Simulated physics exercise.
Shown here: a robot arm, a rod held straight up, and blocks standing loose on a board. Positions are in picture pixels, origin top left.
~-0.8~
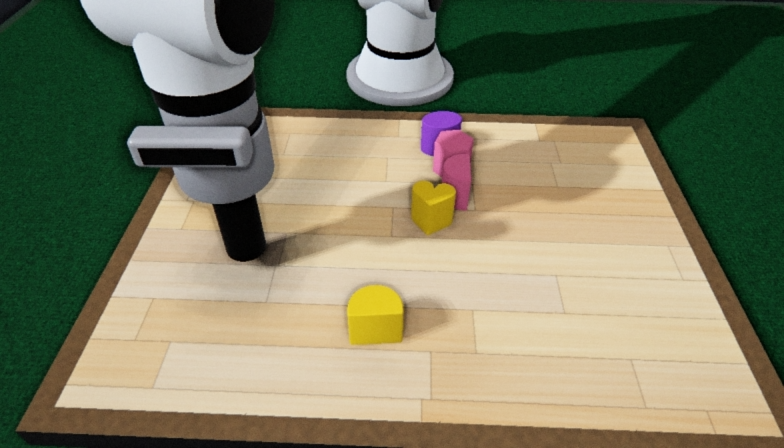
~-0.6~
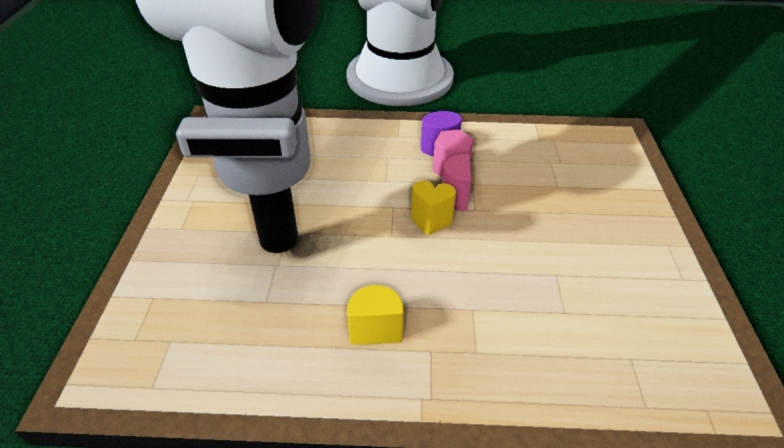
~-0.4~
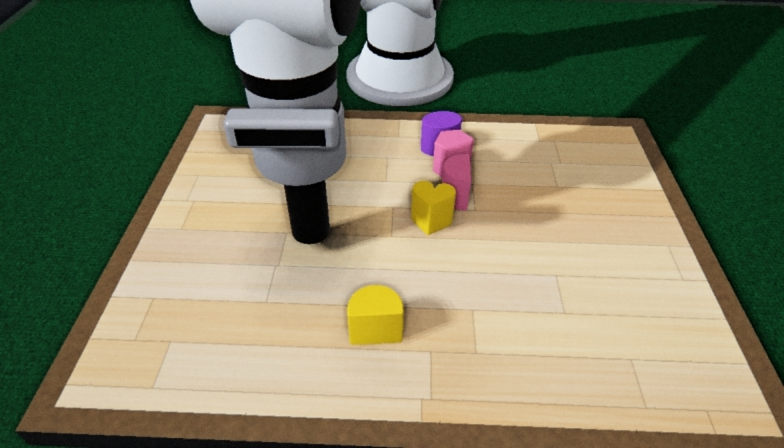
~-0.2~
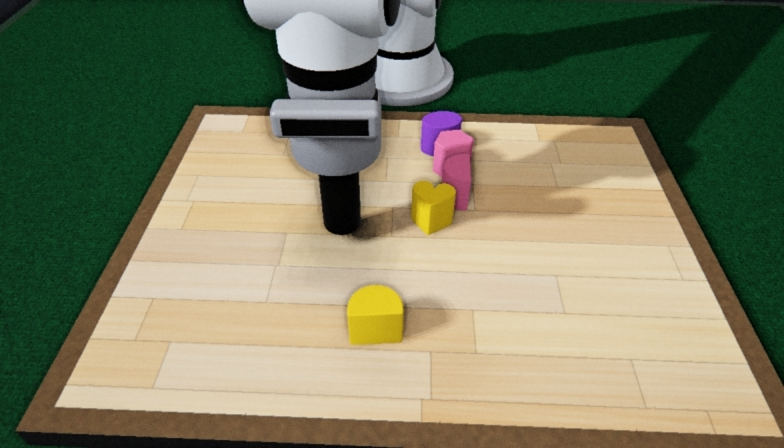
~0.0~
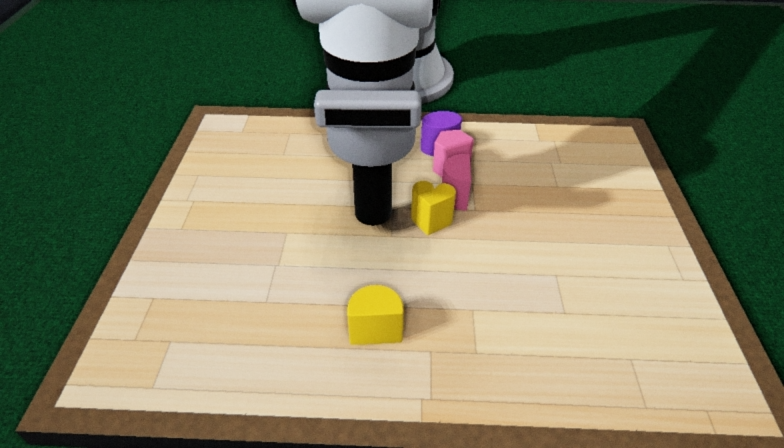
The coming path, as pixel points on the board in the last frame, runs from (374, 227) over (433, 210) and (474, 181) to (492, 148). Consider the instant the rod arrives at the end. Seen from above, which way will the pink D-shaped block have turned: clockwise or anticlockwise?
The pink D-shaped block rotates clockwise.
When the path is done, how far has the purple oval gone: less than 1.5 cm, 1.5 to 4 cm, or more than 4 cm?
It shifts 1.5 to 4 cm.
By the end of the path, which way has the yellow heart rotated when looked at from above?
Looking down, it rotates clockwise.
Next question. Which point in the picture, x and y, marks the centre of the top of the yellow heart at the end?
My prediction: (480, 187).
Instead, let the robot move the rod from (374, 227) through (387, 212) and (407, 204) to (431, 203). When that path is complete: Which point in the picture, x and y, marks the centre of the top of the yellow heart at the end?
If I read the scene right, the answer is (455, 196).
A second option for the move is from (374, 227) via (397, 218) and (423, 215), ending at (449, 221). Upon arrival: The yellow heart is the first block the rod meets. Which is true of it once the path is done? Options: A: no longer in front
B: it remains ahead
The correct letter is B.
The first path, step by step. One third of the way, rod at (435, 196); yellow heart at (468, 190), turned 60° clockwise; pink D-shaped block at (467, 164), turned 35° anticlockwise.
Two thirds of the way, rod at (476, 168); yellow heart at (480, 187), turned 100° clockwise; purple oval at (441, 117); pink hexagonal block at (458, 134), turned 25° anticlockwise; pink D-shaped block at (507, 145).
At the end, rod at (494, 136); yellow heart at (480, 187), turned 100° clockwise; purple oval at (431, 109), turned 55° anticlockwise; pink hexagonal block at (464, 111), turned 90° anticlockwise; pink D-shaped block at (526, 133), turned 60° clockwise.
